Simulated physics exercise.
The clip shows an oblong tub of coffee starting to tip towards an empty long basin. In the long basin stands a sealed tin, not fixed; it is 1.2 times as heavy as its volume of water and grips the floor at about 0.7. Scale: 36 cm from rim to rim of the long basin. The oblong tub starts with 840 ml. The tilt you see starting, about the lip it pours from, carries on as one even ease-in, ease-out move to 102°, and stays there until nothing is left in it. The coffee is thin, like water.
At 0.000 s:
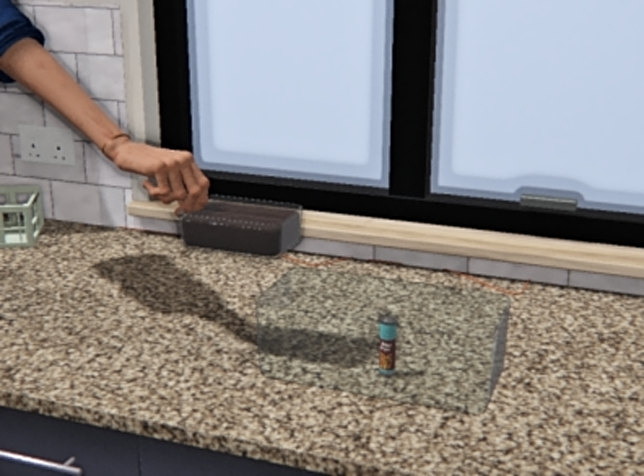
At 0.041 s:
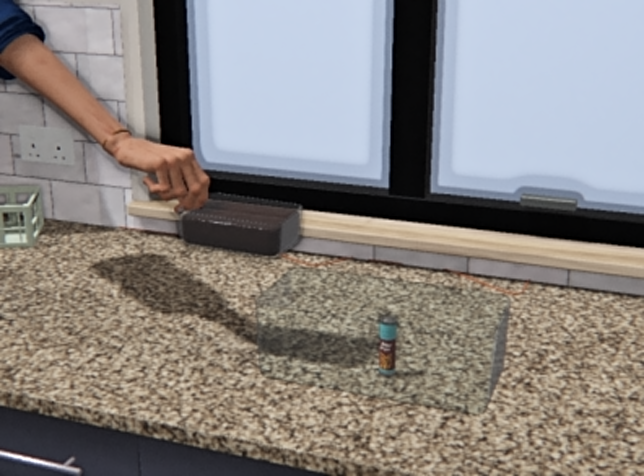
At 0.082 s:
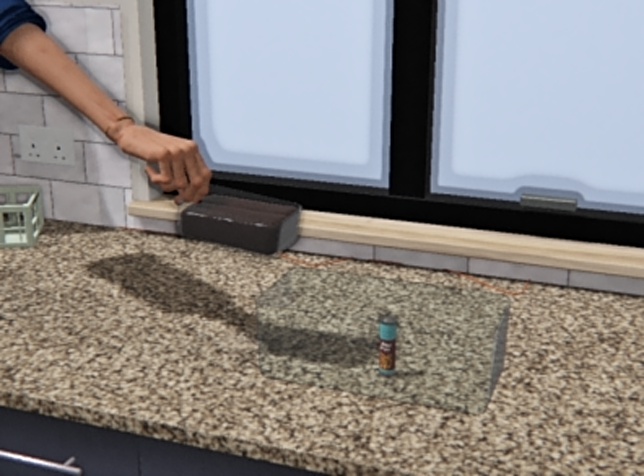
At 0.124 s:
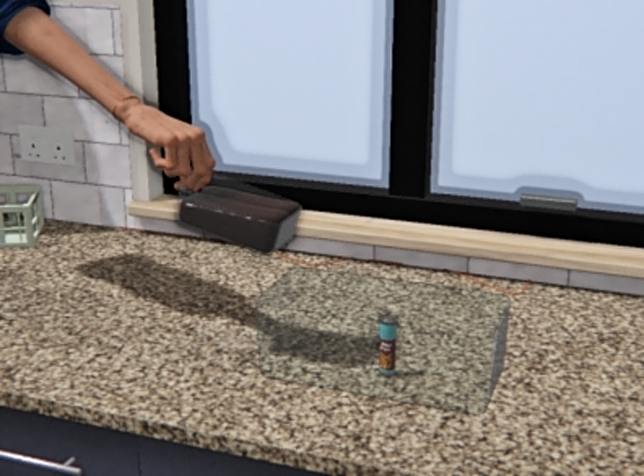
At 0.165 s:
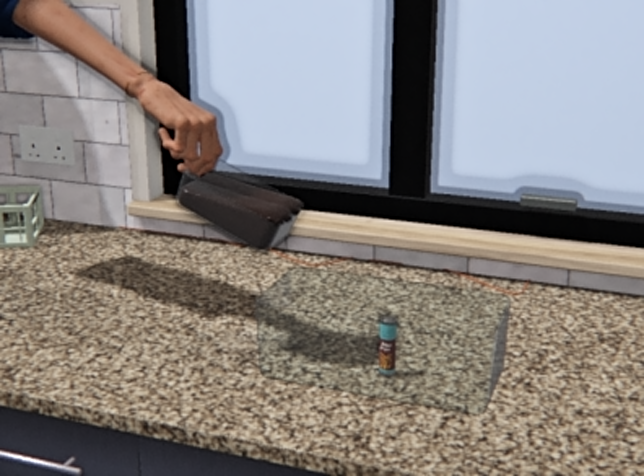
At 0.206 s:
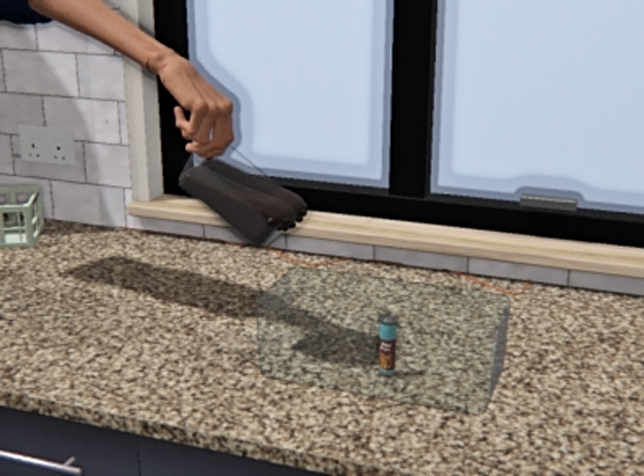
A hand tilting a dark oblong tub steadily rightwards beside a window, above a granite worktop with a clear basin and small bottle.
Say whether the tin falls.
It falls.
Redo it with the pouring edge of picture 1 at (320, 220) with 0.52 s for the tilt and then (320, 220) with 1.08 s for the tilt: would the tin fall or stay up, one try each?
First it stays up; then it stays up.
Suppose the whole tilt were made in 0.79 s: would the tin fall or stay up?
Then it falls.
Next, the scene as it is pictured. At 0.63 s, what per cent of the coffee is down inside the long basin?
Some 88 per cent.
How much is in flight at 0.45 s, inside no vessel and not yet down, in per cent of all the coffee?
Some 64 per cent.
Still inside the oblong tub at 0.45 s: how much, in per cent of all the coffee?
Some 22 per cent.
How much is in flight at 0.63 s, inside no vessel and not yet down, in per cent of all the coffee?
About 9 per cent.
After 0.45 s the tilt is 98° and 21 per cent is still to pour; the tin stands where it began.
After 0.63 s the tilt is 102° and 3 per cent is still to pour; the tin leans 36°.
After 0.82 s the tilt is 102° and 0 per cent is still to pour; the tin lies on its side.
After 1.02 s the tilt is 102° and 0 per cent is still to pour; the tin lies on its side.
In the end the tin lies on its side.
